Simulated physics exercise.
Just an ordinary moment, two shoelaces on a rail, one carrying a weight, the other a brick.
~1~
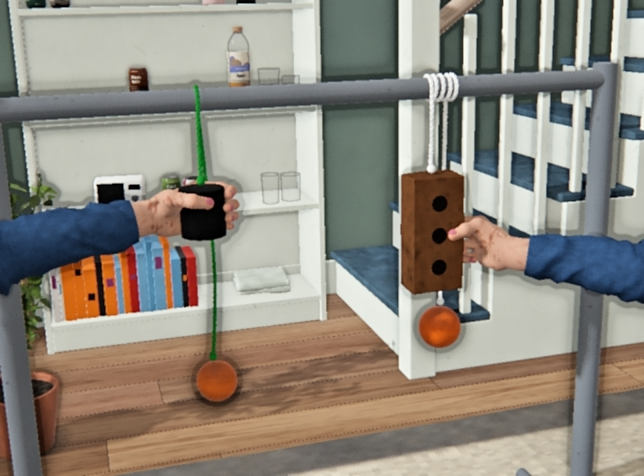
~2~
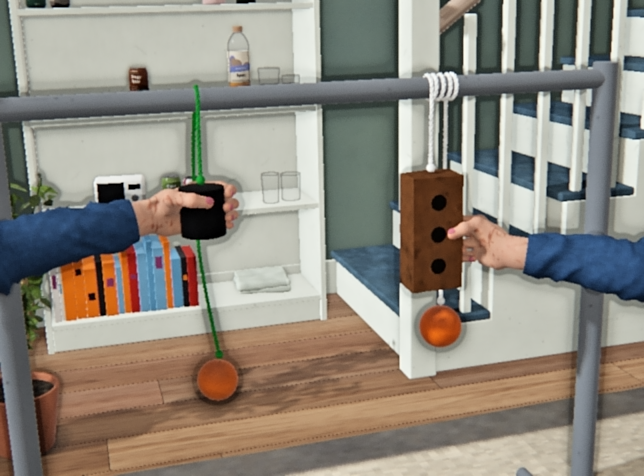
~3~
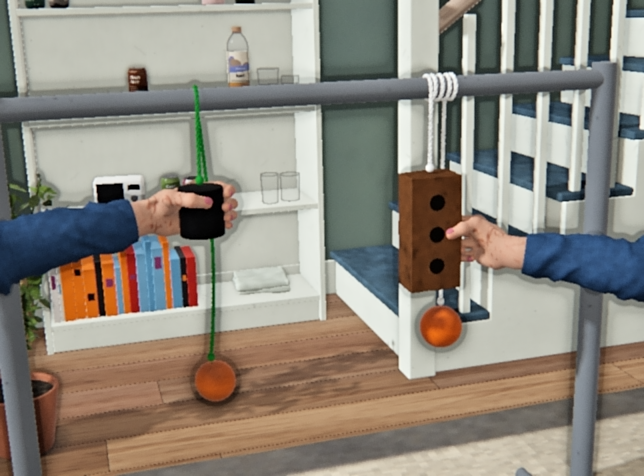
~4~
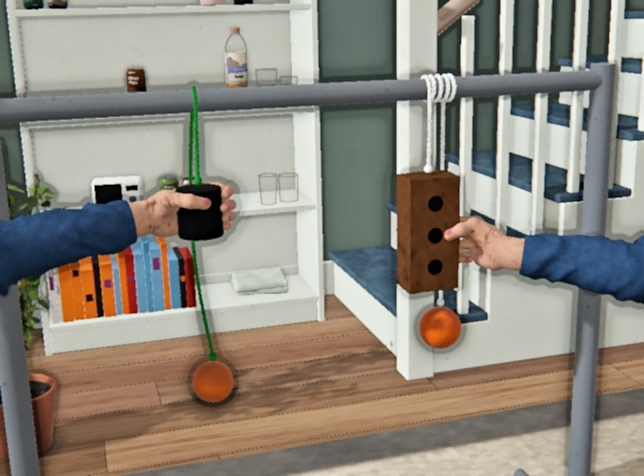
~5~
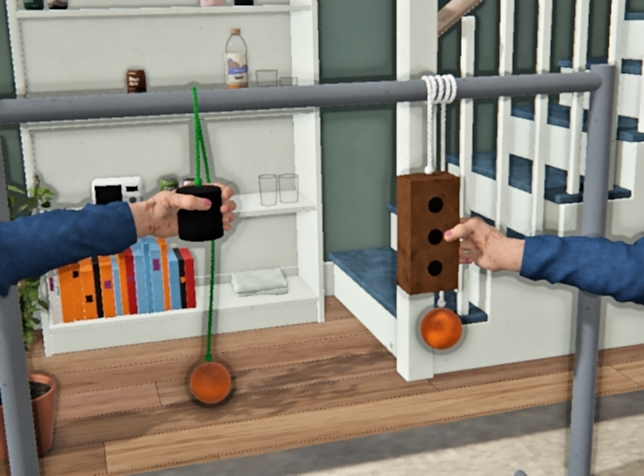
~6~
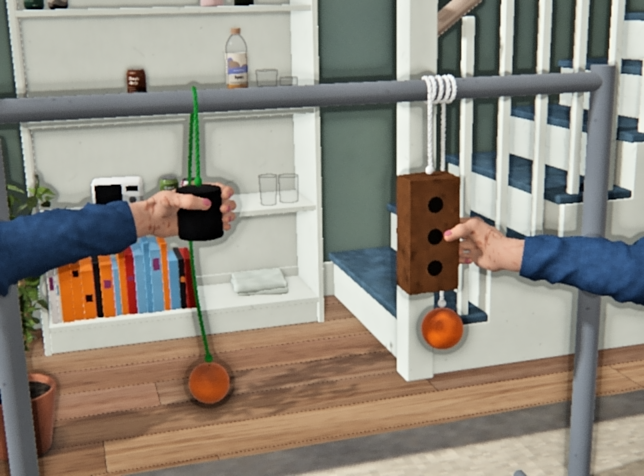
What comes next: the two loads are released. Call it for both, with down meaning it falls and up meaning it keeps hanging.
Weight - down; brick - up.
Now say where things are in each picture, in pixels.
Weight (203, 211); brick (432, 231); left orange (217, 381); right orange (439, 327), in the first picture.
Weight (203, 211); brick (431, 231), in the second picture.
Weight (202, 211); brick (430, 230), in the third picture.
Weight (200, 212); brick (428, 231), in the fourth picture.
Weight (200, 213); brick (428, 232), in the fifth picture.
Weight (200, 212); brick (428, 232); left shoelace only laid over the rail; right shoelace wound several times round the rail, in the sixth picture.
Then, 0.46 s past the final frame, weight dropping near (215, 454); brick still up near (429, 233).
Then, 0.78 s past the final frame, weight on the floor; brick still up near (430, 233).
When it is over, weight on the floor; brick still up near (430, 234). The weight drops and the brick keeps its height.
